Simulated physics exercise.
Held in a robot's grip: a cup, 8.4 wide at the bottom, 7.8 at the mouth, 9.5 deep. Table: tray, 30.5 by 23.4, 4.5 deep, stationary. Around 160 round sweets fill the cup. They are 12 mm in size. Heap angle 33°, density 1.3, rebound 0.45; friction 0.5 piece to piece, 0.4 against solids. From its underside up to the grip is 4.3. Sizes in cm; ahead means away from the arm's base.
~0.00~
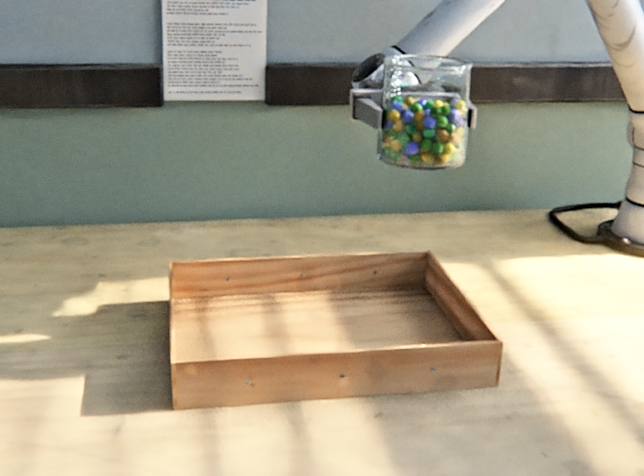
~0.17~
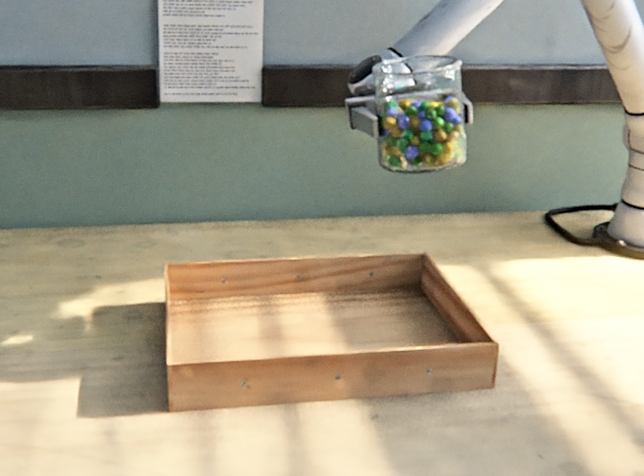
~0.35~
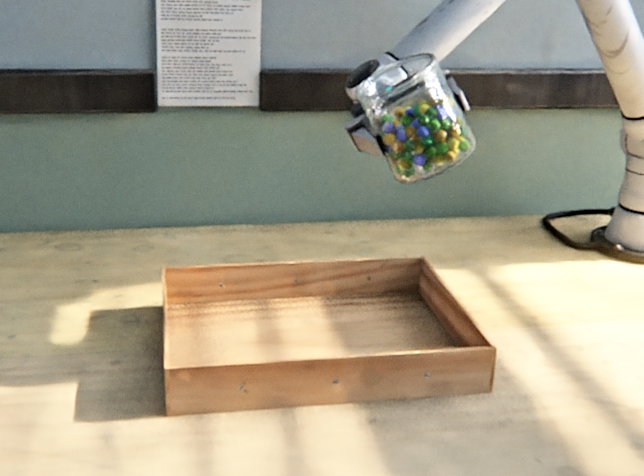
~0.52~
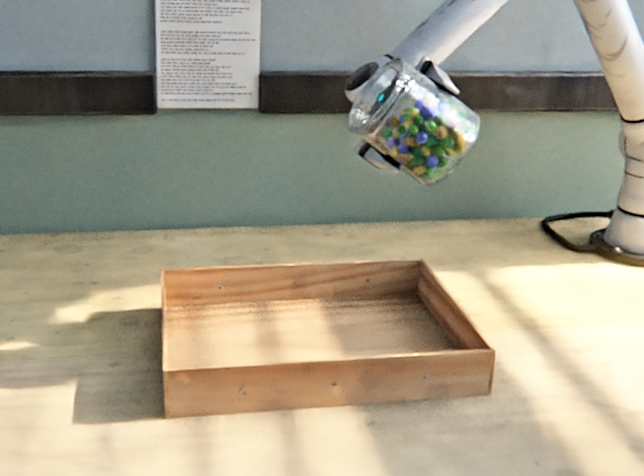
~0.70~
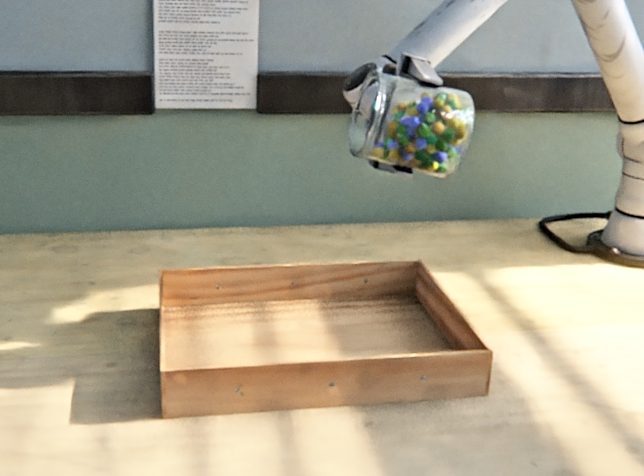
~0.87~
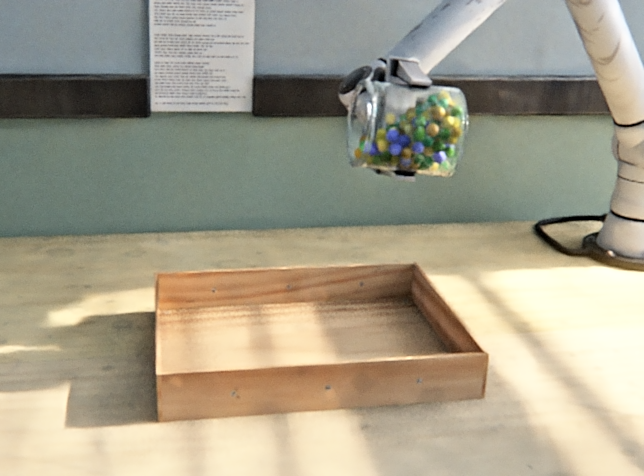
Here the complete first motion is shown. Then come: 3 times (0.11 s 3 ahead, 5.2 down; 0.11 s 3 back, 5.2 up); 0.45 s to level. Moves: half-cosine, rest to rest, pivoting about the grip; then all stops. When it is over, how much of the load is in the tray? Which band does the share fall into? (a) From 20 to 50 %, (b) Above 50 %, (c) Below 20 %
Answer: A.
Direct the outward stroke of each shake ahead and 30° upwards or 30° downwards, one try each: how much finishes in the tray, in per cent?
It comes to around 95 per cent on the first try and around 60 per cent on the second.
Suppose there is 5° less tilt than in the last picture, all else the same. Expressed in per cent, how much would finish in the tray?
In that case roughly 25 per cent.
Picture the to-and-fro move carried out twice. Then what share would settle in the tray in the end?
I'd expect something close to 30 per cent.
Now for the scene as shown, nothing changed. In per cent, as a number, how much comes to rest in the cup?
About 60 %.
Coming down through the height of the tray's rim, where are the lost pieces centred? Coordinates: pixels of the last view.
Near (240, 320).
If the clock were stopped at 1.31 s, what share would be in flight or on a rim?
About 10 %.
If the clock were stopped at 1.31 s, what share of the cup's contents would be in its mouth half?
Roughly 45 %.
After 1.31 s, tilted 84° forward, highest piece 26 above the table; 126 in the cup, 20 in the tray, 16 in flight or on a rim.
After 1.76 s, tilted 41° forward, highest piece 26 above the table; 100 in the cup, 55 in the tray, 4 on the table or floor, 3 in flight or on a rim.
After 2.18 s, level, highest piece 26 above the table; 100 in the cup, 56 in the tray, 6 on the table or floor.
After 3.23 s, level, highest piece 26 above the table; 100 in the cup, 56 in the tray, 6 on the table or floor.
At rest, 100 in the cup, 56 in the tray, 6 on the table or floor. That is 35 % in the tray.
